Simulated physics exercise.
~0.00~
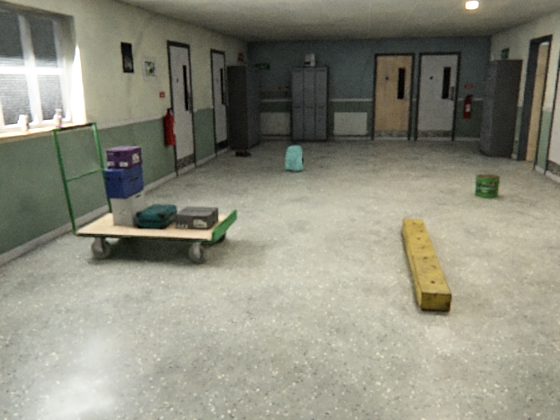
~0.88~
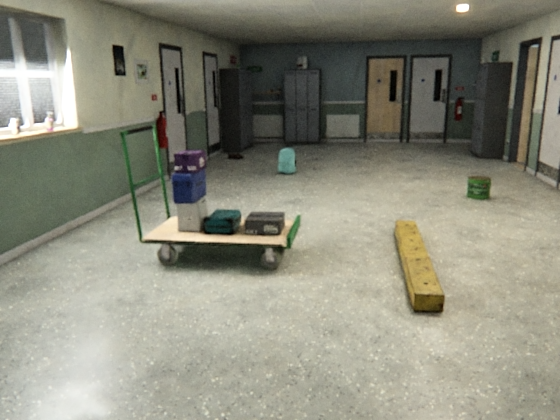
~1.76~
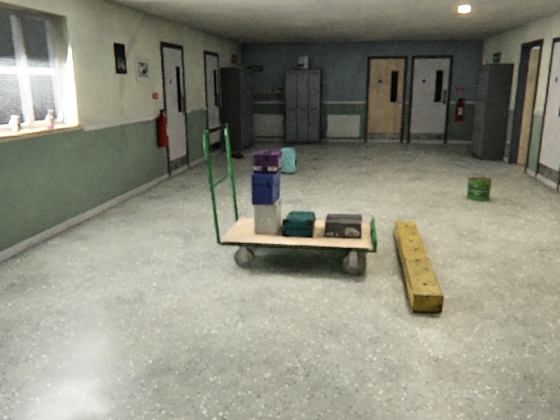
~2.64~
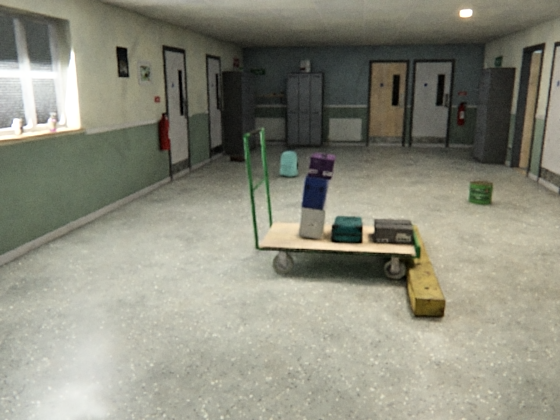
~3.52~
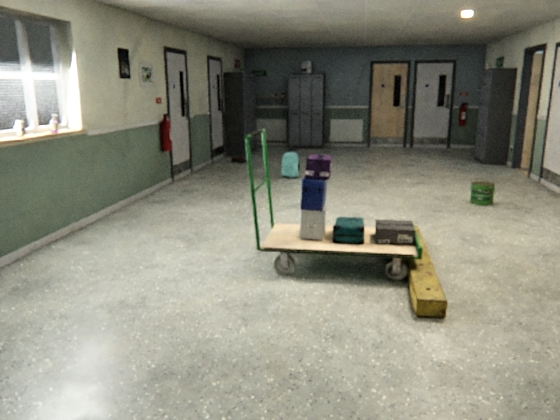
Flatbed trolley carrying stacked boxes and cases rolling right across a hallway, stopping against a yellow beam, its load still aboard.
